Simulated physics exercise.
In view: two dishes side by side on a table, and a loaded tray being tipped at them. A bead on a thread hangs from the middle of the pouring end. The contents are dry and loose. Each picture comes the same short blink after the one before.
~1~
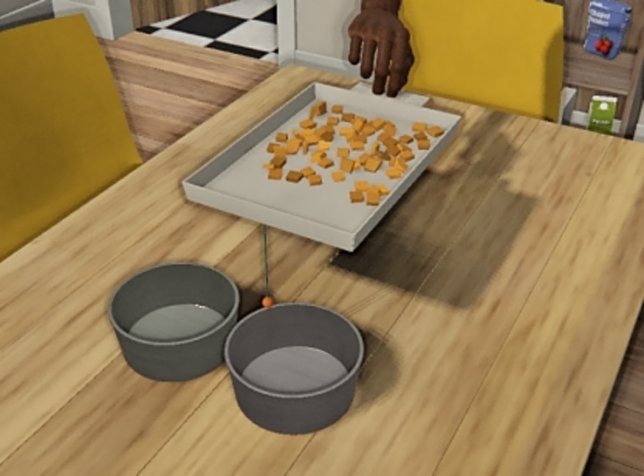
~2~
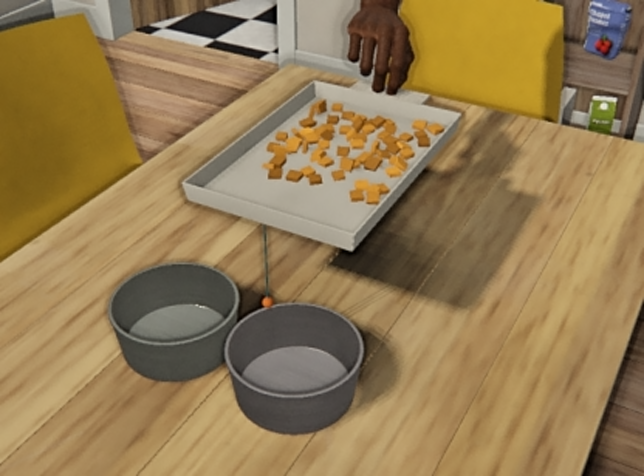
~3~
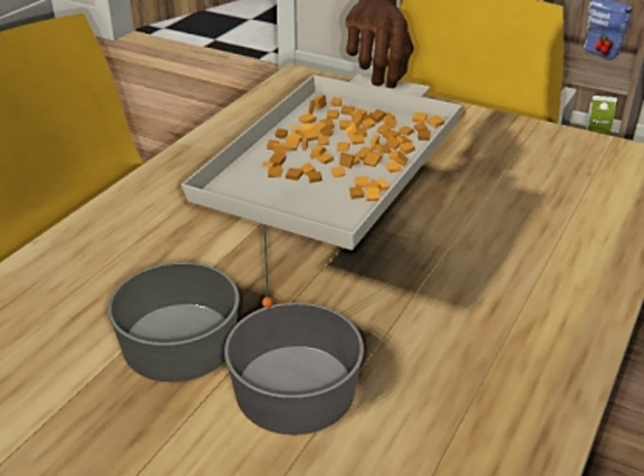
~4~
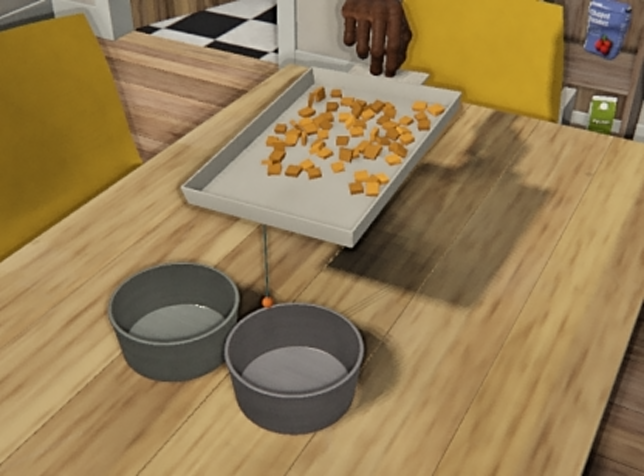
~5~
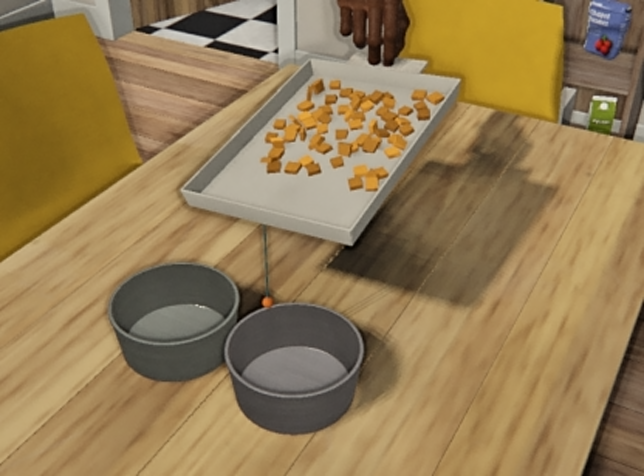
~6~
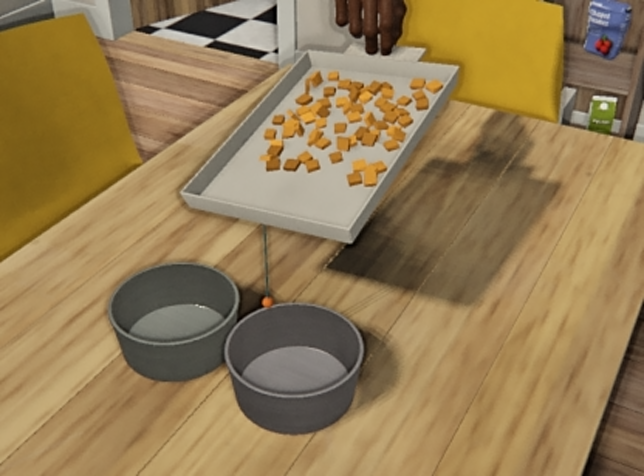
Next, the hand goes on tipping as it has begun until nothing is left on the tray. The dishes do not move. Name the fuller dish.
The left-hand one ends fuller.
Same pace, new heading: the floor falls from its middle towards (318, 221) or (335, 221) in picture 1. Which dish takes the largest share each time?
One: Right. Two: The dish on the right.
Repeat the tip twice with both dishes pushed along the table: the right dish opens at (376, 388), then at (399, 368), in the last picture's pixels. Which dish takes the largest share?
At the first place the dish on the left, at the second the left-hand dish.
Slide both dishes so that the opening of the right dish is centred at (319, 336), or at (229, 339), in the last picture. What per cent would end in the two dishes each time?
The first gives 90 %, the second 50 %.
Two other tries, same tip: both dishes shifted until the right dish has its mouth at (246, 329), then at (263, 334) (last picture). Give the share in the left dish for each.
About 20 and 40 per cent.
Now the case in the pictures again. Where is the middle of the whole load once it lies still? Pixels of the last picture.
Roughly at (193, 337).
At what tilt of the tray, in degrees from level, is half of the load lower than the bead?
At about 105°.
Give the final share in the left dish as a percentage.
Near 90 %.
Soon, tray tipped steeply; nearly all on the tray; a stray few in the air.
A while on, tray tipped right over; most on the tray; a small part in the left dish; a stray few outside both; a stray few in the air.
Towards the end, tray tipped past a quarter turn; a stray few in the right dish; most in the left dish; a small part outside both.
Finally, tray tipped past a quarter turn; a stray few in the right dish; most in the left dish; a small part outside both.
